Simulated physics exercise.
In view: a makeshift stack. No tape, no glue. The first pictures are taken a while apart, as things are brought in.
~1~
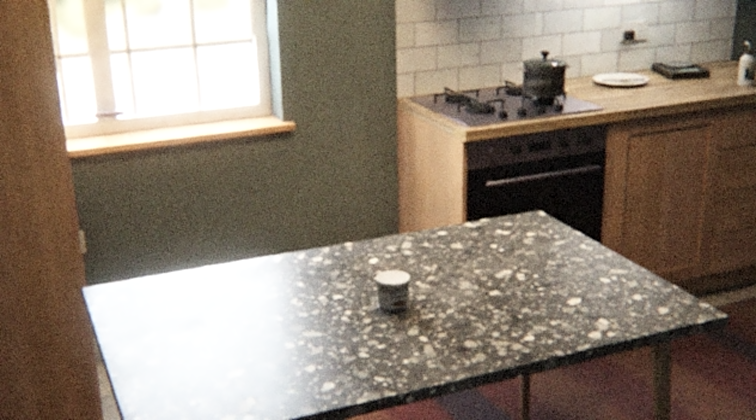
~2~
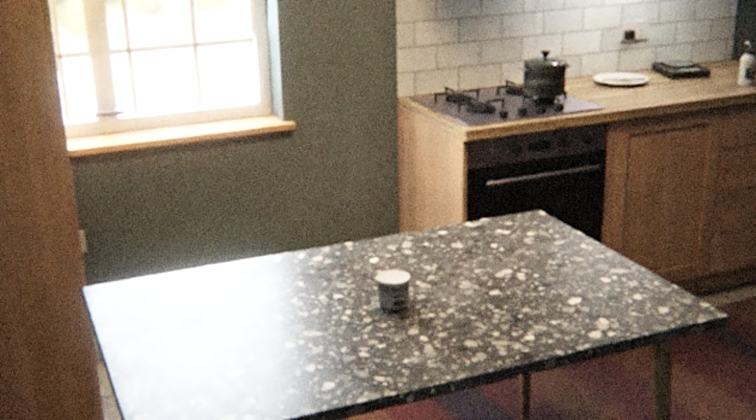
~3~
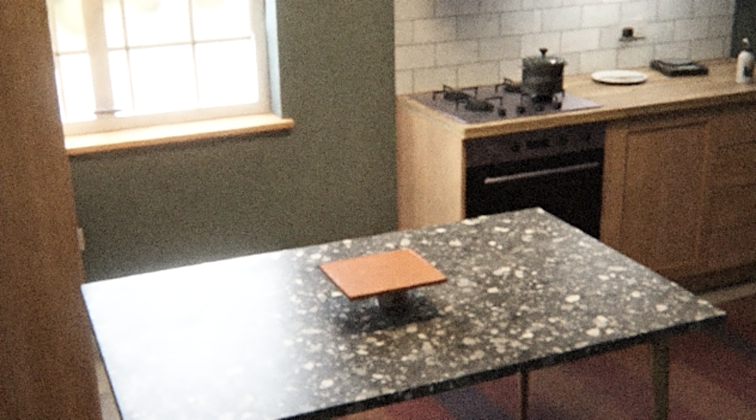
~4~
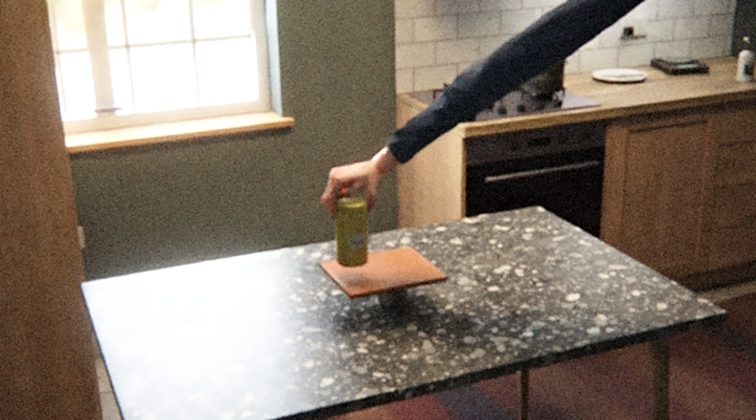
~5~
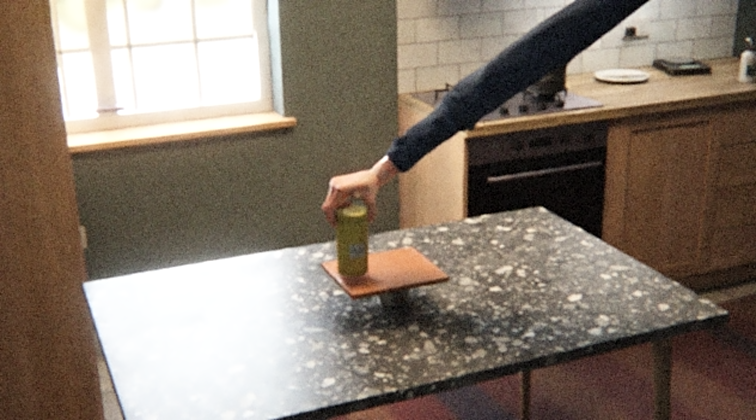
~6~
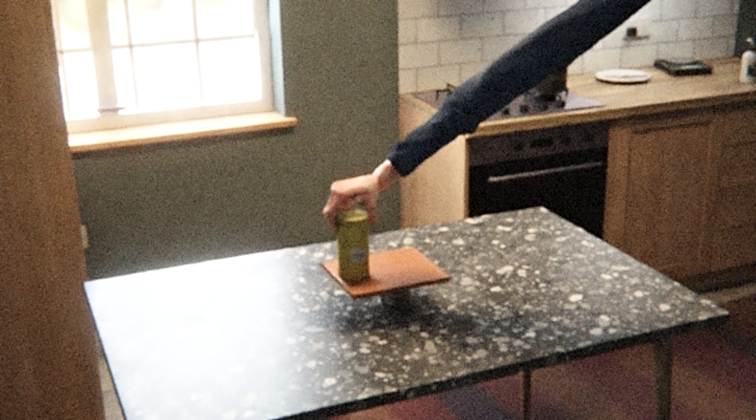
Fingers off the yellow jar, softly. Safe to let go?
Here the stack loses its balance.
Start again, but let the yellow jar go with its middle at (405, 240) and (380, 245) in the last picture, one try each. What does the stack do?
In the first case it holds; in the second case it gives way.
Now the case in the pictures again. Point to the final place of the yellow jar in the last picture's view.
At about (270, 311).
Then, 0.40 s on from there, yellow jar now fallen; orange lid turned 44° from how it was put.
Then, 0.60 s on from there, orange lid turned 18° from how it was put.
In the end, fallen, yellow jar and orange lid; white tin unmoved. At the end, from the last picture's camera, yellow jar near (270, 311). The stack comes apart.
